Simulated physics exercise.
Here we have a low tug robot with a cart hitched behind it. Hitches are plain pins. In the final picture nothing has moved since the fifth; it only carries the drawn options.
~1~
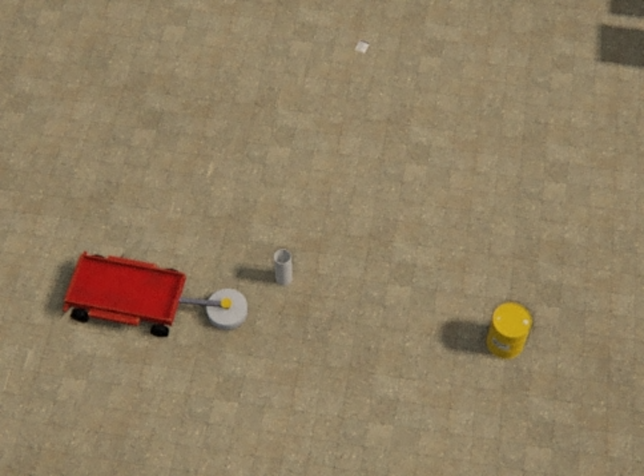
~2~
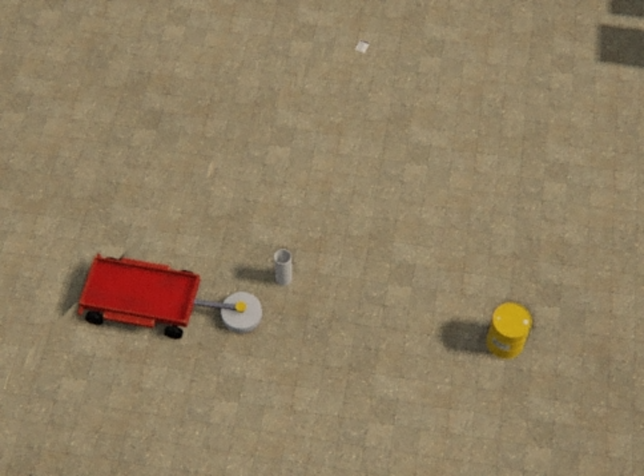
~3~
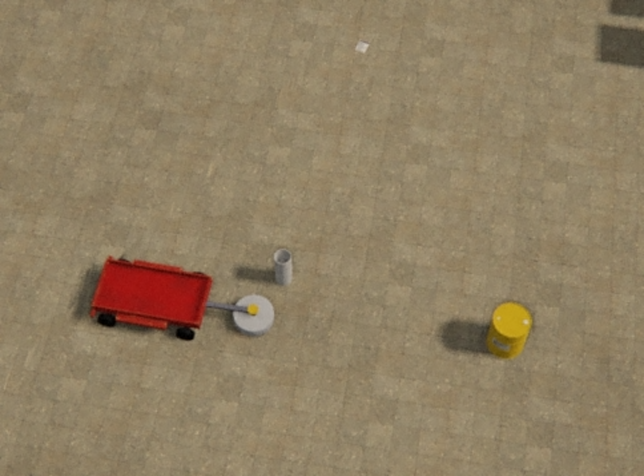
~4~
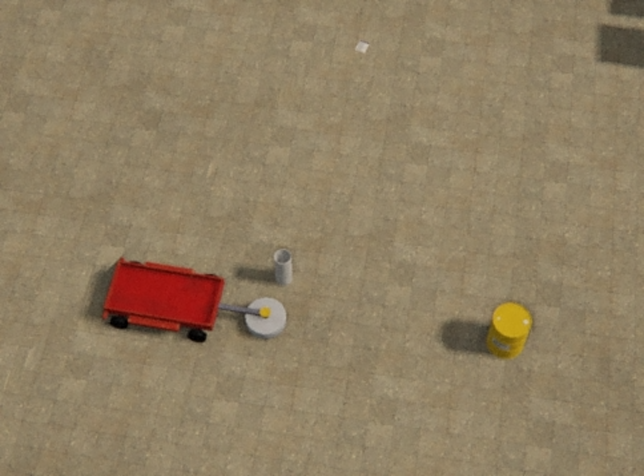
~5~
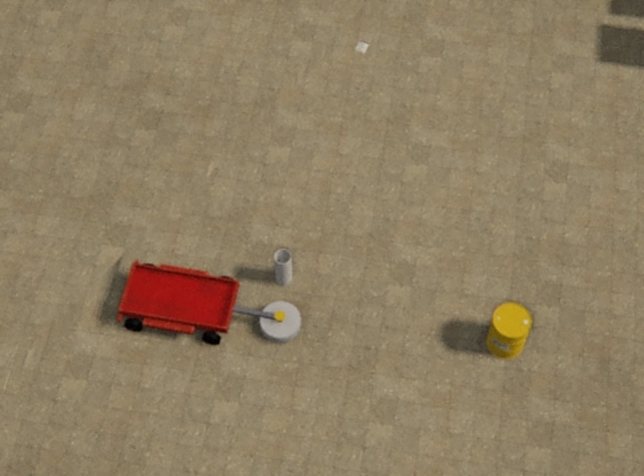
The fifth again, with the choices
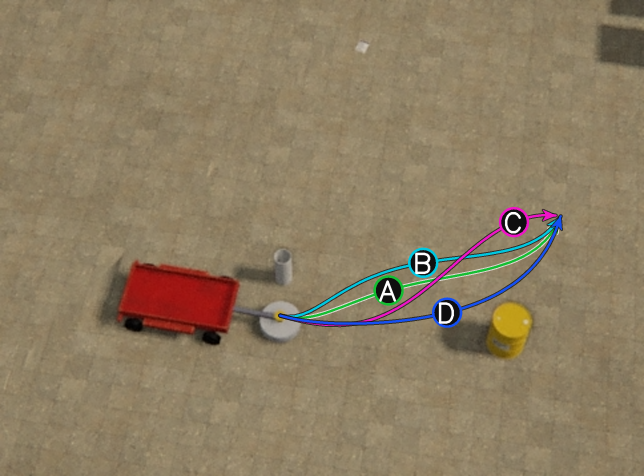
A paved floor of small, mottled tan tiles is seen from high above, looking steeply down. A red cart hitched behind a low, round grey robot is at the lower left, with a short whitish post just beside their path, a yellow drum at the lower right and a small pale scrap near the top. The robot tows the cart slowly rightward and slightly downward, passing below the post, while everything else stays still.
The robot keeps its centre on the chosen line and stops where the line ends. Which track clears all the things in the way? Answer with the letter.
Choose route C.
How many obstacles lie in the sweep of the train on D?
In all, one.
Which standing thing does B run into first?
The white post.
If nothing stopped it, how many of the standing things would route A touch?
In all, one.
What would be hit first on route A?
The white post.
On the marked copy, A from (280, 316) via (432, 280) to (559, 220); B from (280, 316) via (423, 263) to (560, 218); C from (280, 316) via (433, 283) to (556, 215); D from (280, 316) via (447, 313) to (561, 216).
Following C. Soon after the start, robot (393, 315), cart (291, 314).
Later, robot (476, 250), cart (393, 288).
In the end, robot (559, 222), cart (472, 249); nothing has been touched.
As for the rest, A meets the white post; B meets the white post; D meets the yellow drum.
